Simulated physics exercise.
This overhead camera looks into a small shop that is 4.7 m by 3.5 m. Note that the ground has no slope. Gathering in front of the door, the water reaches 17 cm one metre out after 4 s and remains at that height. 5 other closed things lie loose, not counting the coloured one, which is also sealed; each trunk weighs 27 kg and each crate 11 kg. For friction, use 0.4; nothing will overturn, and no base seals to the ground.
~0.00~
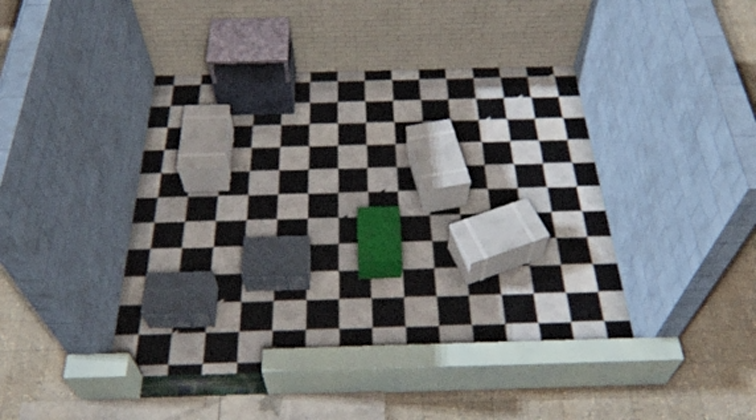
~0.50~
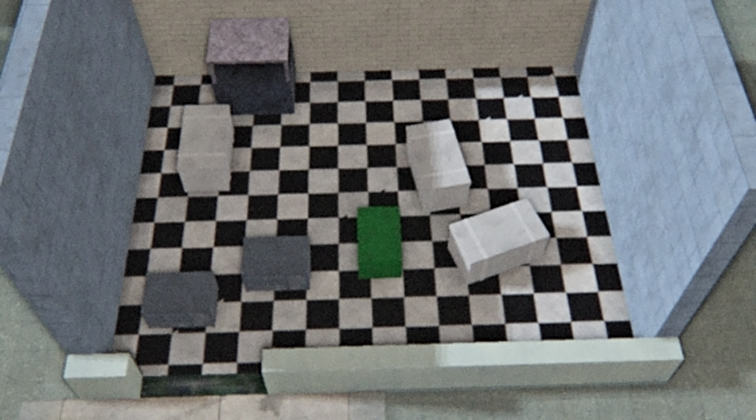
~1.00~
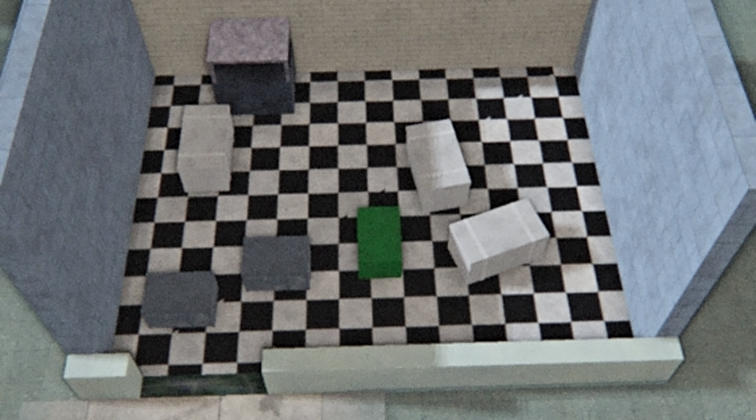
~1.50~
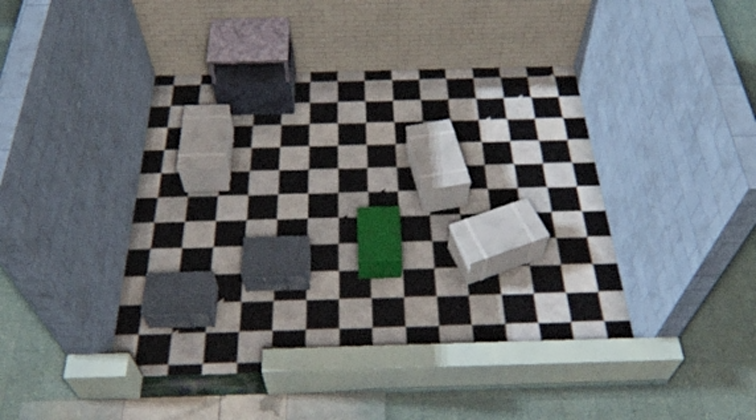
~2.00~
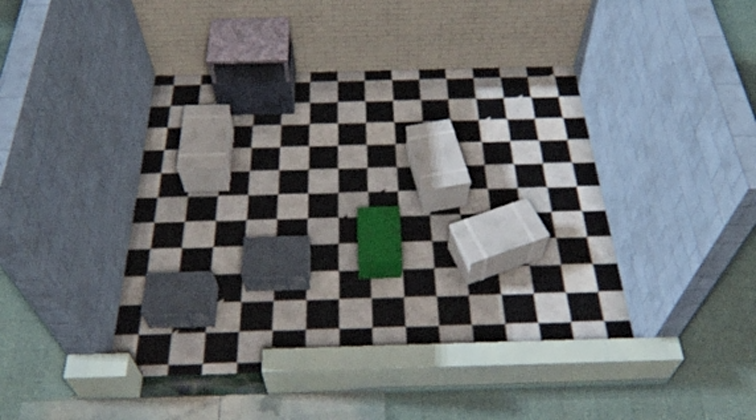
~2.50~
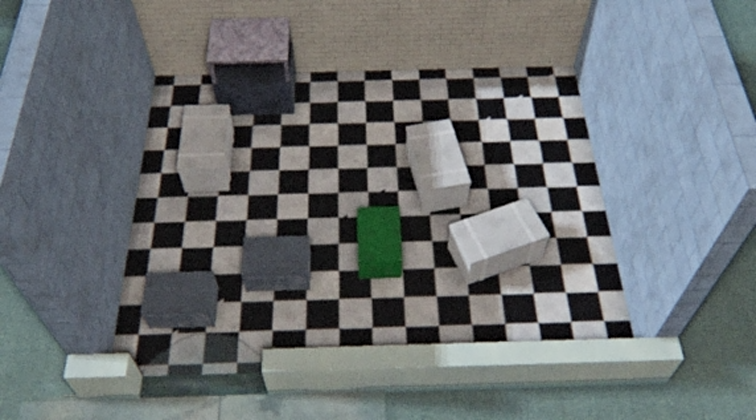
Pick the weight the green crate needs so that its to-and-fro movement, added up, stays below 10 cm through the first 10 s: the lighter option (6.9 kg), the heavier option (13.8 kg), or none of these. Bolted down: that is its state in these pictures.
Pick: The heavier option.
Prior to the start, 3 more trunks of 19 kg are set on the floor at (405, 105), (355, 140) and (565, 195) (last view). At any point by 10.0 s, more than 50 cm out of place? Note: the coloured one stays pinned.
Order as asked: Goes beyond / goes beyond / stays within.
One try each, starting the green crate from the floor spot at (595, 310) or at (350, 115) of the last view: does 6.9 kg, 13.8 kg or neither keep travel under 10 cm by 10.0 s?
In order, both loads succeed and no load succeeds.
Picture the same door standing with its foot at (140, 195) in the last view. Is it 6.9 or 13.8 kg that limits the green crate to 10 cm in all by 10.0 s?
That way, neither mass suffices.
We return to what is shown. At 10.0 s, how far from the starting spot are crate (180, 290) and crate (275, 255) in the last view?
250 cm, 350 cm.
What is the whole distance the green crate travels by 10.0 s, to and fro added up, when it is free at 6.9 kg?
Total path: Roughly 80 cm.
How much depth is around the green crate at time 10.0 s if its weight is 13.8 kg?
Something like 3 centimetres.
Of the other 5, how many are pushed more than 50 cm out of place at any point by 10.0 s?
3.
After 3.5 s the green crate would be 0 cm from its start with 6.9 kg and 0 cm from its start with 13.8 kg; 0 cm of water round it then.
After 4.5 s the green crate would be 0 cm from its start with 6.9 kg and 0 cm from its start with 13.8 kg; 1 cm of water round it then.
After 7.0 s the green crate would be 25 cm from its start with 6.9 kg and 0 cm from its start with 13.8 kg; 2 cm of water round it then.
After 10.0 s the green crate would be 78 cm from its start with 6.9 kg and 0 cm from its start with 13.8 kg; 3 cm of water round it then.
